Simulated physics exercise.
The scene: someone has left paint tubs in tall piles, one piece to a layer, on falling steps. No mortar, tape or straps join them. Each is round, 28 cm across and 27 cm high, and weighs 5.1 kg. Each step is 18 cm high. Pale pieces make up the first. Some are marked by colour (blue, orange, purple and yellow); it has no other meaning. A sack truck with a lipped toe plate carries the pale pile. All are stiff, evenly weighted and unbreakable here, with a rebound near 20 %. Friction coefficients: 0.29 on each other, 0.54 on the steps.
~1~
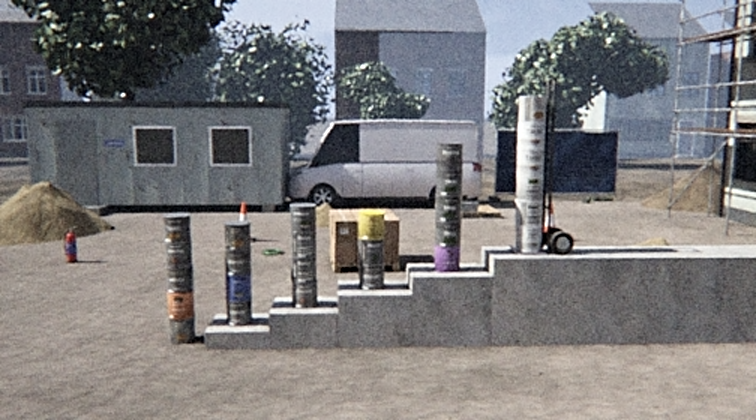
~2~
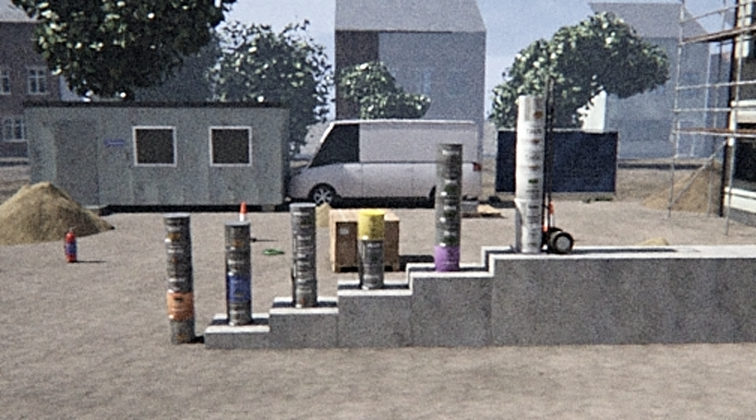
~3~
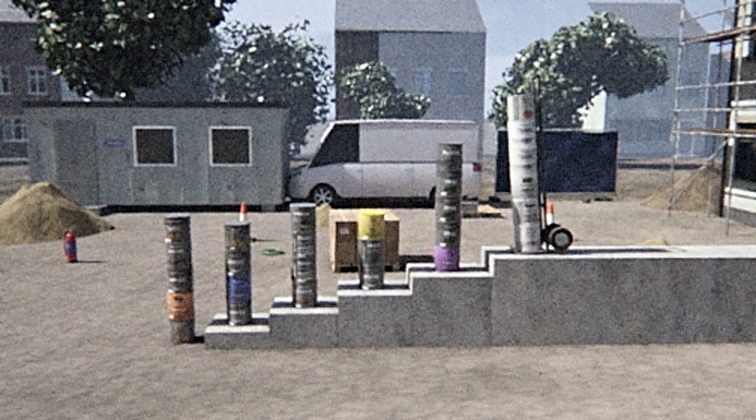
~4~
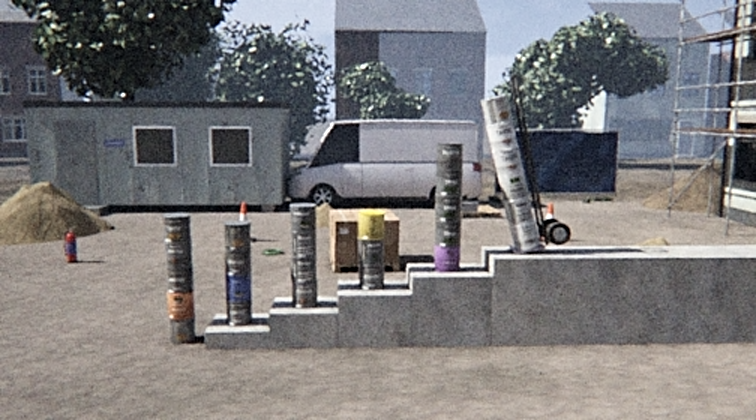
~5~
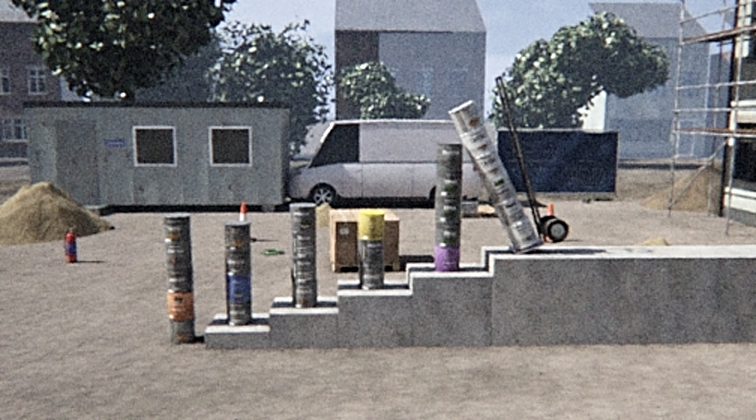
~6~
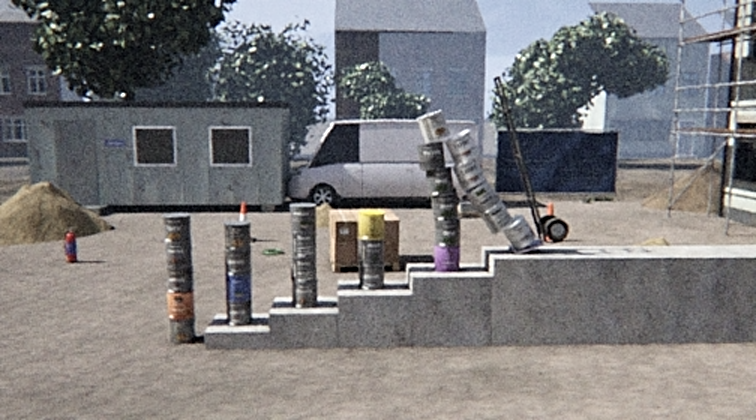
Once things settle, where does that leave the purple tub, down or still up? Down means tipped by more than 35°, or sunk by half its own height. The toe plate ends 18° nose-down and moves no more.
In the end the purple tub holds its level.
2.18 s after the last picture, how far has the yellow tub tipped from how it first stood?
Roughly 150°.
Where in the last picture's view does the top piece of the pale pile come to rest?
Around (117, 318).
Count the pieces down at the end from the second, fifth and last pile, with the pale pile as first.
Pieces: Second 3, fifth 0, last 0.
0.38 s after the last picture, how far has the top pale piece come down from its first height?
Roughly 40 cm.
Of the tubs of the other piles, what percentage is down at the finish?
About 35 per cent.
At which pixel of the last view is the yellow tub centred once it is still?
Around (271, 350).
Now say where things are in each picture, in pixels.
In the first picture (places mark the middle of the side facing us), truck frame (553, 115) 0° forward; purple tub (450, 260); blue tub (236, 289); yellow tub (372, 227); the rest undisturbed.
The second picture shows truck frame (552, 115) 1° forward; purple tub (450, 260).
The third picture shows truck frame (540, 112) 5° forward, top of the pale pile leaning 4°; purple tub (450, 260); the rest undisturbed.
The fourth picture shows truck frame (522, 111) 13° forward, top of the pale pile leaning 14°; purple tub (450, 260); the rest undisturbed.
The fifth picture shows truck frame (510, 111) 17° forward, top of the pale pile leaning 27°; purple tub (450, 260); the rest undisturbed.
The sixth picture shows truck frame (508, 111) 18° forward, top of the pale pile leaning 20°; purple tub (450, 260); blue tub (236, 289); yellow tub (372, 227); steepest lean 7°, the tub at (433, 157); 3 disturbed, none down.
Then, 0.38 s after the last picture, 6 of the pale pile down; 3 of the 21 other tubs down; purple tub unmoved.
Then, 1.10 s after the last picture, 6 of the pale pile down; 4 of the 21 other tubs down; purple tub unmoved; yellow tub leaning 28°.
Then, 2.18 s after the last picture, 6 of the pale pile down; 7 of the 21 other tubs down; purple tub unmoved; yellow tub upside down.
By the end, 6 of the pale pile down; 7 of the 21 other tubs down; purple tub unmoved; yellow tub on its side; blue tub unmoved. As the last picture would show them, middles, purple tub near (446, 258), yellow tub near (271, 350).
